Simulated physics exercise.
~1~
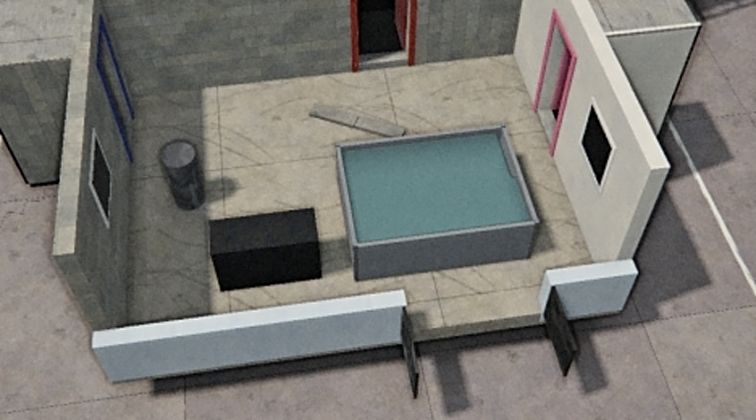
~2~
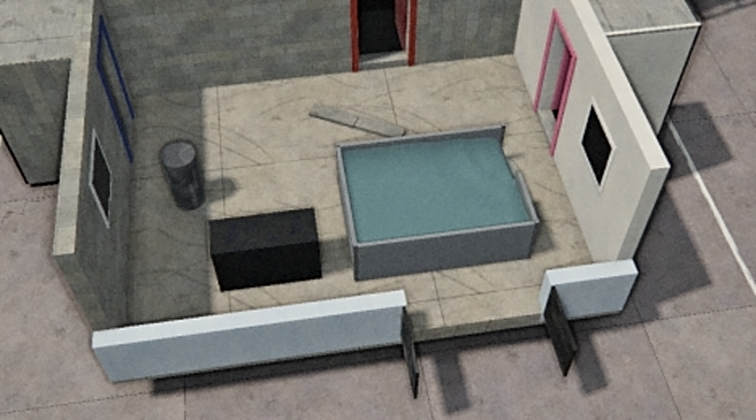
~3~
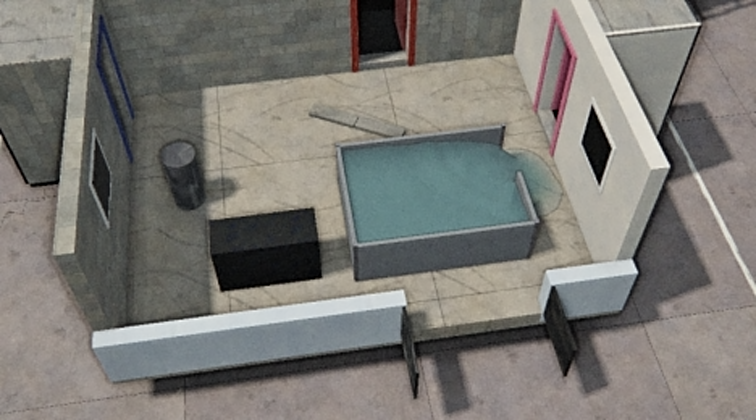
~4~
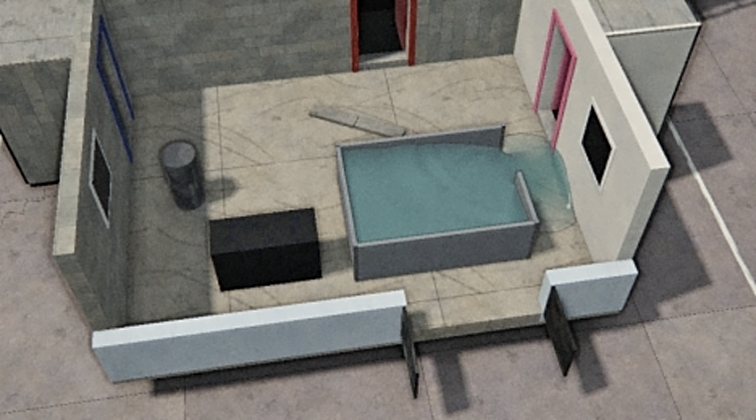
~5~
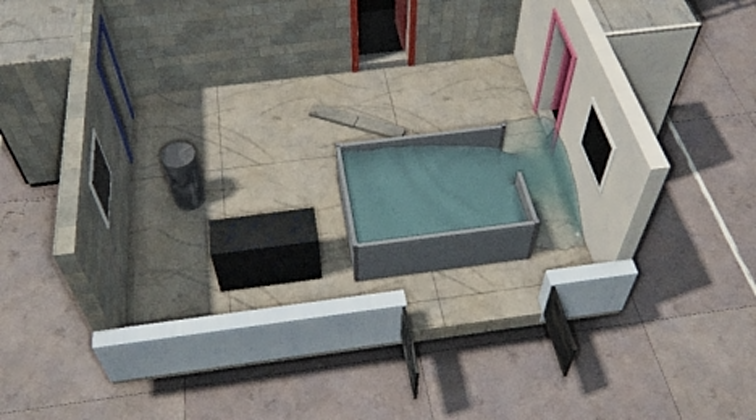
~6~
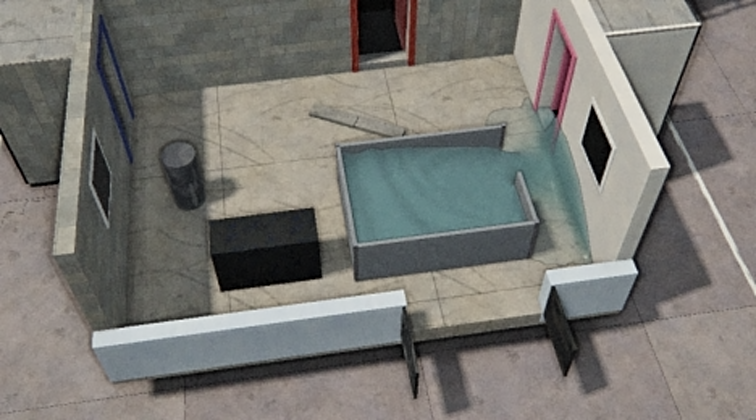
Teal water pouring through a gap in a grey tank's right side, spreading across the floor and along the pale right wall.
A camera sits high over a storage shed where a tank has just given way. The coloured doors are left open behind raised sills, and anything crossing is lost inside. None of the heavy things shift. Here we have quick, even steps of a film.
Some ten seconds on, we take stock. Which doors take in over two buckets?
The blue door passes two buckets, the red door does not pass two buckets, the pink door passes two buckets.
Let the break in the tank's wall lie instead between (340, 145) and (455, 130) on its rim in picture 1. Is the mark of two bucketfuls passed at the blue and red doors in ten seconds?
The blue one ends up above, and the red one ends up above.
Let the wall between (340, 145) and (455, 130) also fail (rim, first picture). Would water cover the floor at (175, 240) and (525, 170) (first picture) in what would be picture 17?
Point one not reached; point two not reached.
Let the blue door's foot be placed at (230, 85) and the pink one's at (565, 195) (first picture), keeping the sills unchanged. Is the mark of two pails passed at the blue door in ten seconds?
Blue: Falls short.
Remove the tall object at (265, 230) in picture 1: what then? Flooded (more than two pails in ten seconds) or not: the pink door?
As it turns out, pink runs past it.
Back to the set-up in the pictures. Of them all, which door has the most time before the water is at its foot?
Looking at the pictures, the answer is the blue door.
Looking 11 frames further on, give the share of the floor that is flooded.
Roughly 25 per cent.
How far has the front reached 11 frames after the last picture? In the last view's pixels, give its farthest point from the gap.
The wet point farthest out is around (357, 77).
A moment on, water covers 15 % of the floor; the blue door not reached, the red door not reached, the pink door over two buckets in.
Next, water covers 25 % of the floor; the blue door not reached, the red door wet at the sill, nothing in, the pink door far over two buckets in.
Then, water covers 50 % of the floor; the blue door not reached, the red door wet at the sill, nothing in, the pink door far over two buckets in.
Later, water covers 85 % of the floor; the blue door under two buckets in, the red door wet at the sill, nothing in, the pink door far over two buckets in.
In the end, water covers 95 % of the floor; the blue door over two buckets in, the red door wet at the sill, nothing in, the pink door far over two buckets in.
